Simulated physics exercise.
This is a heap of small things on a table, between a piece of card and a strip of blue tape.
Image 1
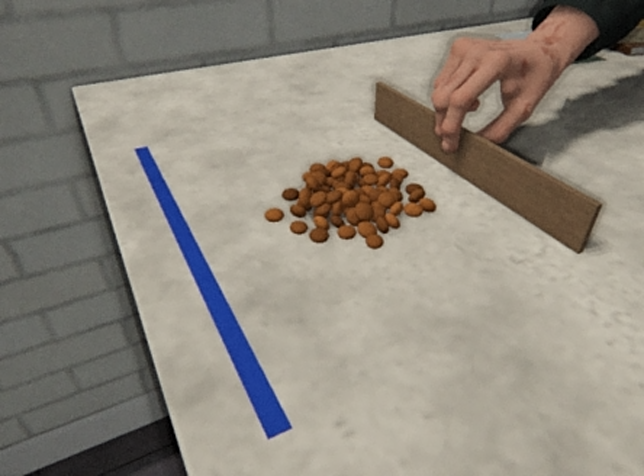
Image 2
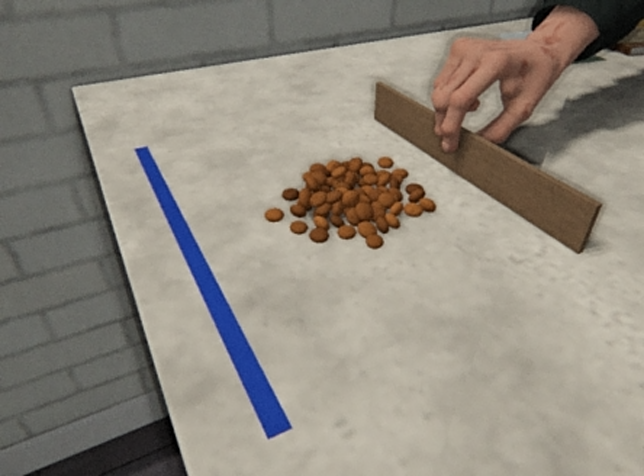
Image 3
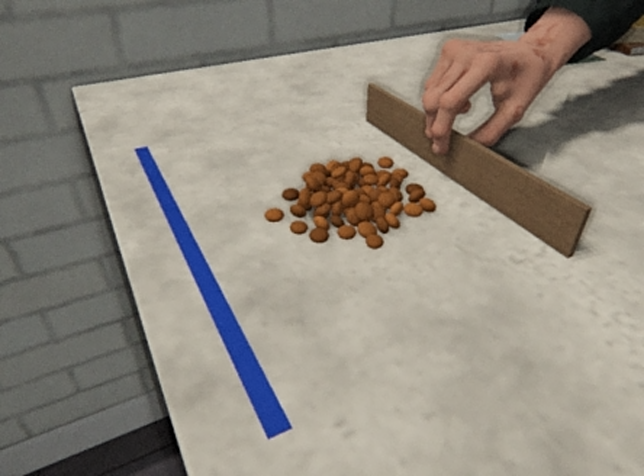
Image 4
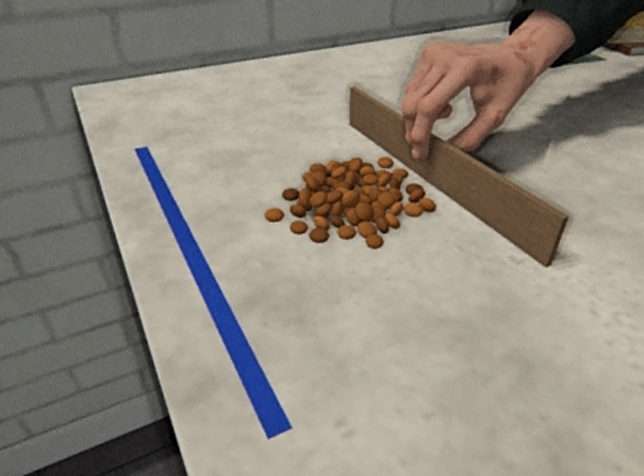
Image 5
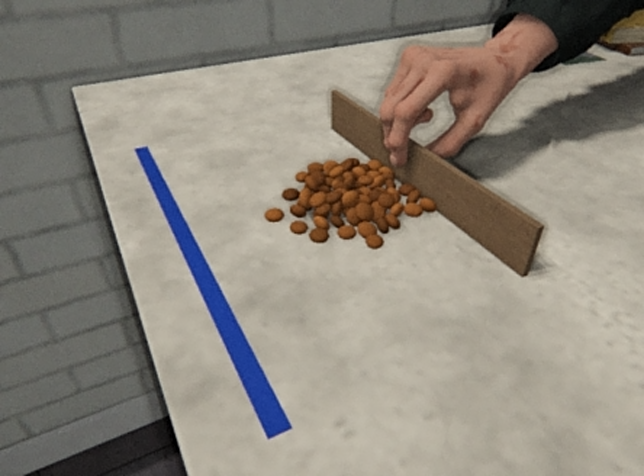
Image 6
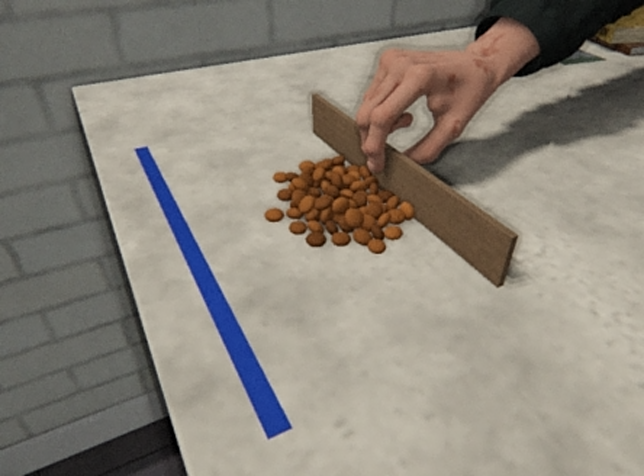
On a pale tabletop, a hand sliding a brown card leftward, meeting a heap of small brown pieces and pushing most along.
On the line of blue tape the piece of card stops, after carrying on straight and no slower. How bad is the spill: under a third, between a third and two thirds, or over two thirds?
A third up to two thirds.
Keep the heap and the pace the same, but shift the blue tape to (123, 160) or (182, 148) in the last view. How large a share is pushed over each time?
About 90 per cent, then 10 per cent.
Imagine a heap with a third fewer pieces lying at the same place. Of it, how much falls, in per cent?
50 per cent or so.
Soon after the last picture, piece of card still moving, near (286, 173); heap all on the table, its front near (191, 252).
A little later, piece of card stopped at the blue tape; heap about a third over the edge.
Later still, piece of card stopped at the blue tape; heap about half over the edge.
At rest, piece of card stopped at the blue tape; heap about half over the edge.
